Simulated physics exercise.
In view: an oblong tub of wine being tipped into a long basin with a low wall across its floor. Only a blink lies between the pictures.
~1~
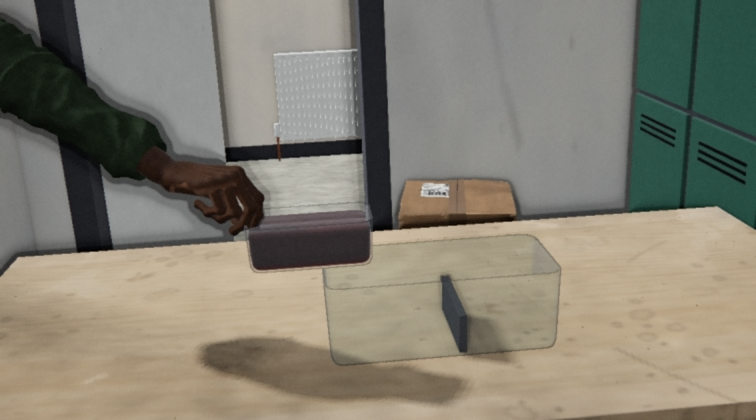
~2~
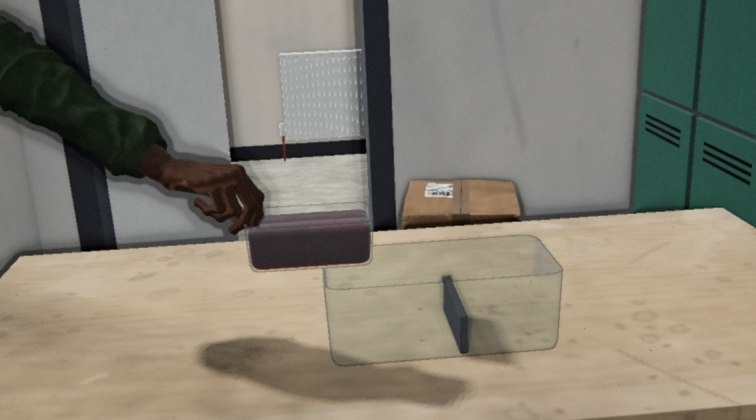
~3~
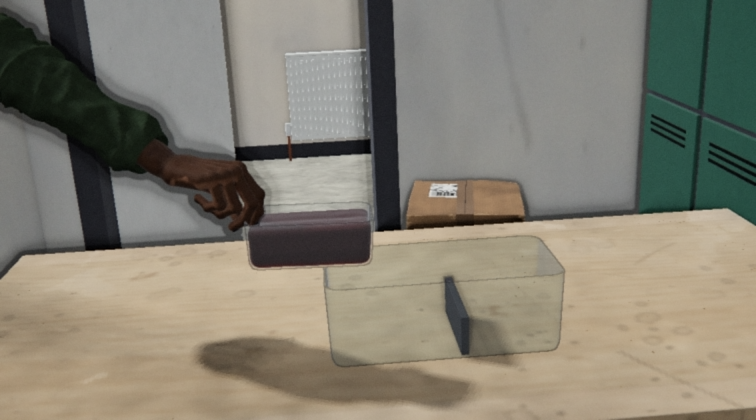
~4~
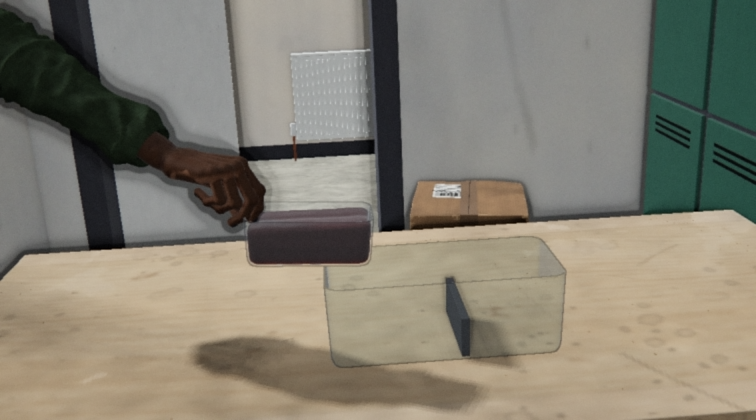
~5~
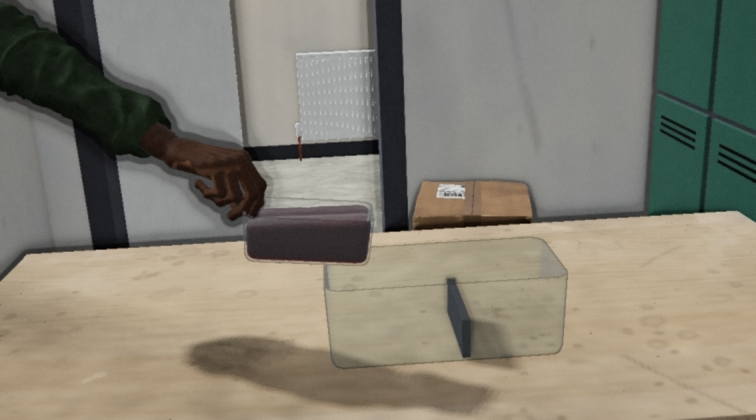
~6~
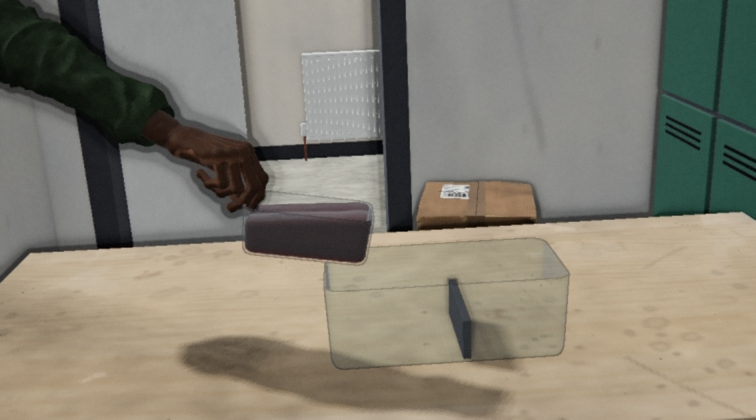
In a room with grey walls and green lockers at the right, a pale wooden table is seen from the front, slightly above. A hand in a dark green sleeve is beside an oblong clear tub of dark wine at left, near a long, clear basin with a low dark wall inside, a cardboard box behind. The tub starts level, then tilts slightly, its left side rising, while the view shifts gently and the background slides right.
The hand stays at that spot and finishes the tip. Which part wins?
It is the left-hand one.
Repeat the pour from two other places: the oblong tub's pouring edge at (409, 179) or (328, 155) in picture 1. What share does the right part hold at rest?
About 85 and 0 per cent.
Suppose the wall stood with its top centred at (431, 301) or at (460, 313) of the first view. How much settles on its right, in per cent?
First some 65, then 30 per cent.
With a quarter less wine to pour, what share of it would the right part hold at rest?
Roughly 5 in a hundred.
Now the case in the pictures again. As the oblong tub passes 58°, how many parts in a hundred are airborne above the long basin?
Roughly 35 in a hundred.
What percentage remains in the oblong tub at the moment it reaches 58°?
It comes to 40 per cent or so.
A moment on, the tilt is 58° and 42 per cent is still to pour, 24 is left of the wall and 0 right of it.
Next, the tilt is 91° and 8 per cent is still to pour, 67 is left of the wall and 19 right of it.
Then the tilt is 100° and 1 per cent is still to pour, 78 is left of the wall and 20 right of it.
Later the tilt is 100° and 0 per cent is still to pour, 79 is left of the wall and 20 right of it.
In the end 79 per cent lies left of the wall, 20 right of it and 1 outside.
